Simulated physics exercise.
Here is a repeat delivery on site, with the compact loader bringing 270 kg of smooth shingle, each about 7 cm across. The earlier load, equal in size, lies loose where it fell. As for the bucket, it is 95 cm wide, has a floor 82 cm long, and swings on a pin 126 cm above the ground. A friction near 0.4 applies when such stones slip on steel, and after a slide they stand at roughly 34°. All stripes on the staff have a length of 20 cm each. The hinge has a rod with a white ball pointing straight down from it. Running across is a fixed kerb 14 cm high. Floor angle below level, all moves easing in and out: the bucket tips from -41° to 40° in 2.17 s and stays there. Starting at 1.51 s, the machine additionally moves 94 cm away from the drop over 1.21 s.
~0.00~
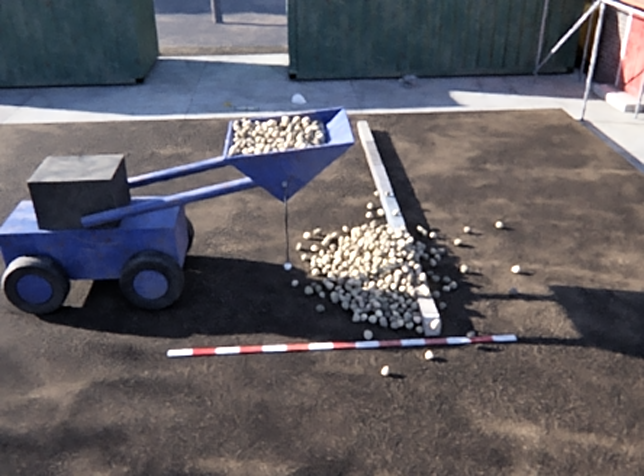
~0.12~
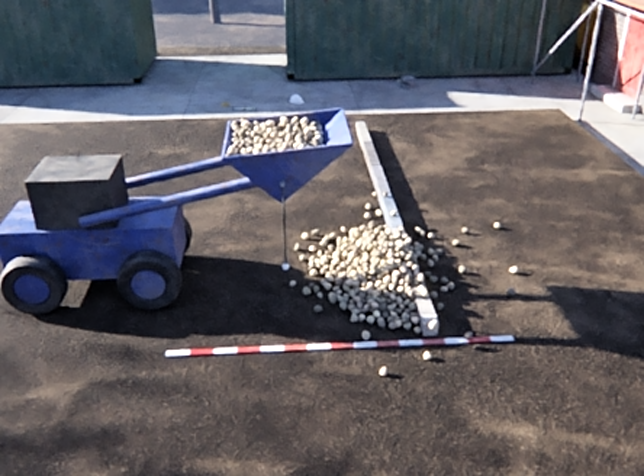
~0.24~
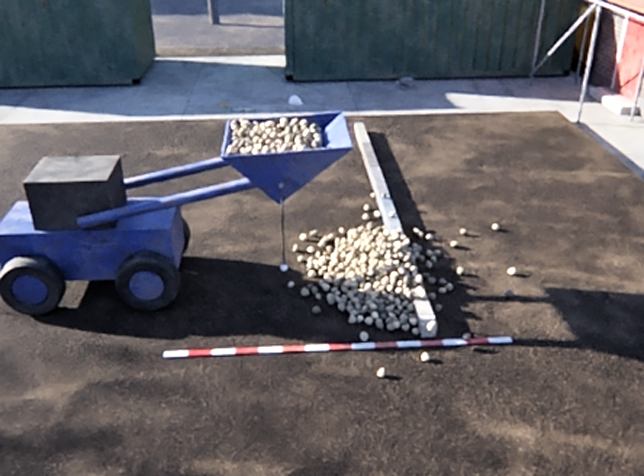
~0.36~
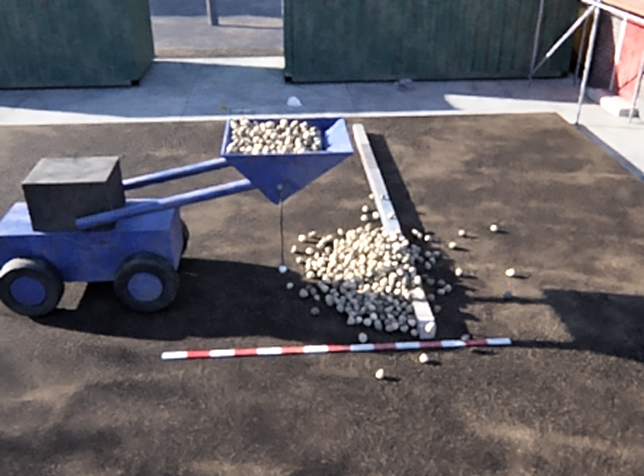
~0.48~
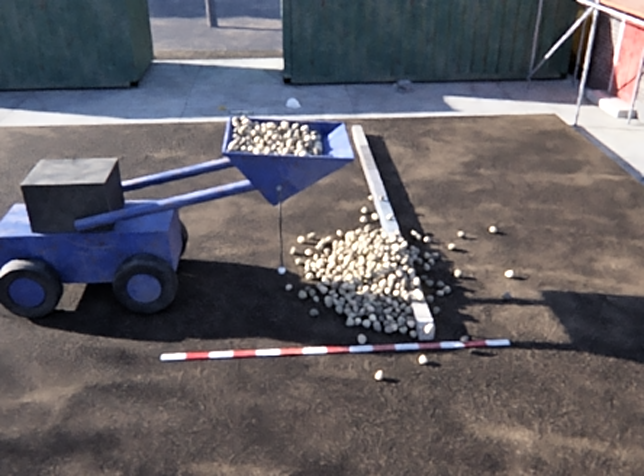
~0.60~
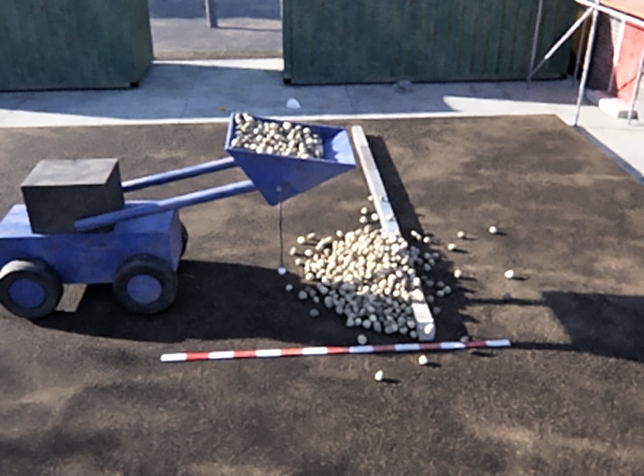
On dark sunlit ground, a blue loader's raised bucket of pale stones tilts slightly rightward.
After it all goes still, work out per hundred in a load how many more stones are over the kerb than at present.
Around 0 stones per hundred.
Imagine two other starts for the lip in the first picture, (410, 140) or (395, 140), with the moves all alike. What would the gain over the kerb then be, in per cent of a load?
Some 35 percent first and 20 percent second.
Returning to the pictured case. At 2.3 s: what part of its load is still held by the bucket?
Near 0 per cent of the load is held.
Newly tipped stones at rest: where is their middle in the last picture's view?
Their centre rests close to (333, 270).
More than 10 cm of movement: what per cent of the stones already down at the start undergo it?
5 per cent.
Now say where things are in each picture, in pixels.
The first frame shows lip at (354, 143), floor tilted -41°, highest stones at (284, 128). The earlier load is highest near (390, 251), 25 cm above ground level, 95 % on this side of the kerb, 5 % over the kerb.
The second frame shows lip at (353, 144), floor tilted -40°, highest stones at (280, 127); the stones move at 0.0 m/s on average.
The third frame shows lip at (353, 148), floor tilted -38°, highest stones at (269, 128); the stones move at 0.1 m/s on average.
The fourth frame shows lip at (353, 153), floor tilted -35°, highest stones at (251, 126); the stones move at 0.1 m/s on average.
In the fifth frame, the bucket is at -31°, its lip at (354, 159); the top of the load is at (239, 127); the stones move at 0.1 m/s on average.
The sixth frame shows lip at (356, 166), floor tilted -26°, highest stones at (242, 123); the stones move at 0.2 m/s on average.
After 1.6 s the floor is at 27°; in per cent of one load, 89 in the bucket, 106 on this side of the kerb, 5 over the kerb; the foremost stones are at (468, 256).
After 2.3 s the floor is at 40°; in per cent of one load, 0 in the bucket, 195 on this side of the kerb, 5 over the kerb; the foremost stones are at (468, 256).
After 3.2 s the floor is at 40°; in per cent of one load, 0 in the bucket, 195 on this side of the kerb, 5 over the kerb; the foremost stones are at (468, 256).
After 5.6 s the floor is at 40°; in per cent of one load, 0 in the bucket, 195 on this side of the kerb, 5 over the kerb; the foremost stones are at (468, 256). Net gain over the kerb, 0.
